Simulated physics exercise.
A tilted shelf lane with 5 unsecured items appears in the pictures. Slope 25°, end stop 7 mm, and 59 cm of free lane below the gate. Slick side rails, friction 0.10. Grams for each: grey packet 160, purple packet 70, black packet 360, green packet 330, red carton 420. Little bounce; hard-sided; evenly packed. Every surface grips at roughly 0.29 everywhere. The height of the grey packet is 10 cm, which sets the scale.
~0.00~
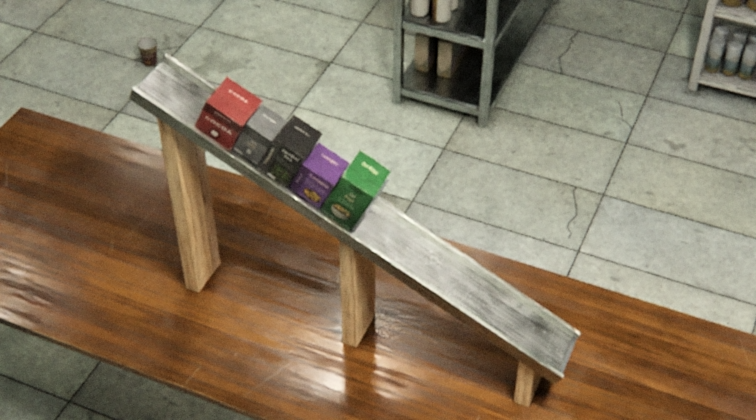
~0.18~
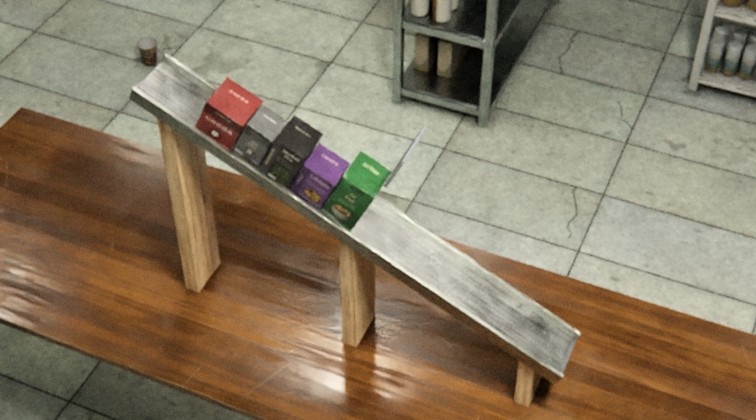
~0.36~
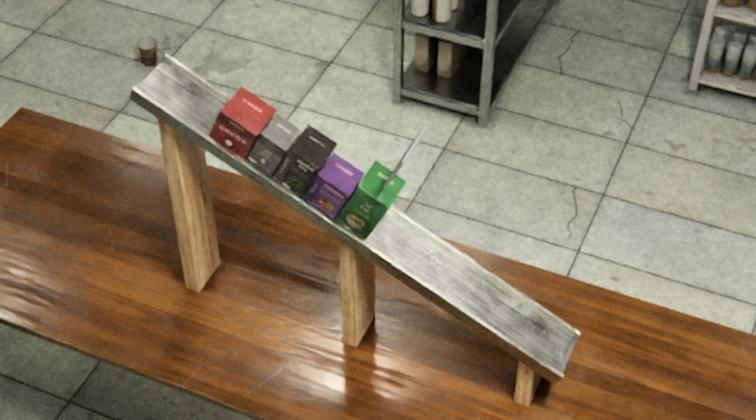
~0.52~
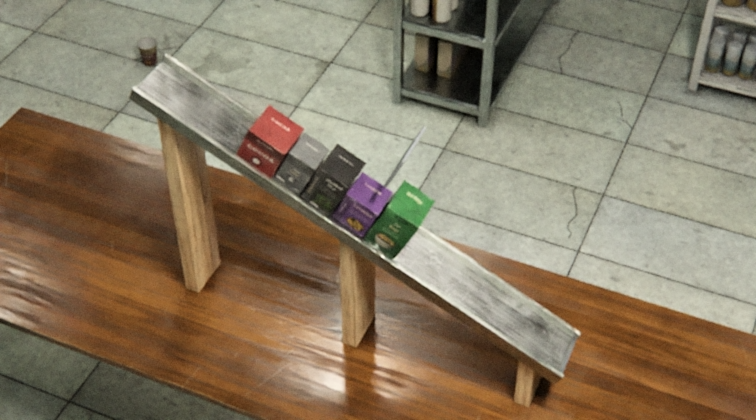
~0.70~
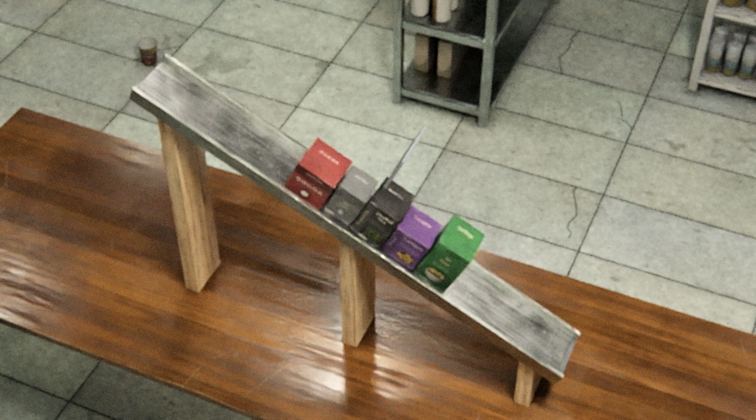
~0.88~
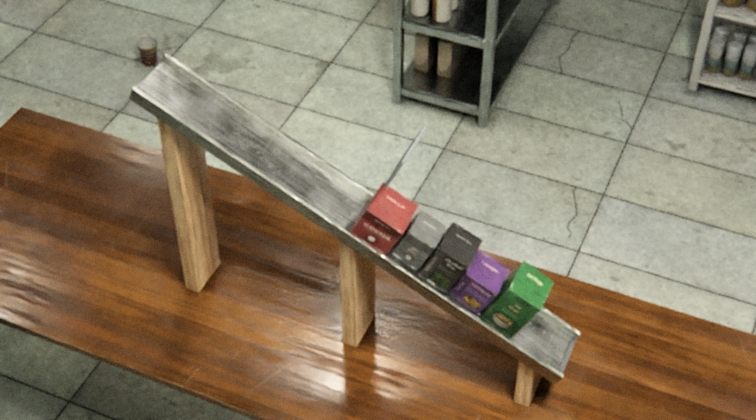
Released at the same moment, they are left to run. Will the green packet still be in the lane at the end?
It is left outside the lane.
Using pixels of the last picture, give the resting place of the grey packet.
Resting point, approx. (503, 293) px.
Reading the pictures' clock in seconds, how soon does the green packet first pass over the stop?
1.1 s, roughly.
Around 0.98 s, green packet near (563, 331).
Around 1.08 s, green packet tipped 28° against what carries it near (579, 339); purple packet tipped 11° against what carries it; black packet tipped 8° against what carries it.
Around 1.28 s, green packet now over the stop.
Around 1.38 s, things are still on the move.
Finally (2.0 s), over the stop, green packet; the other 4 in the lane.
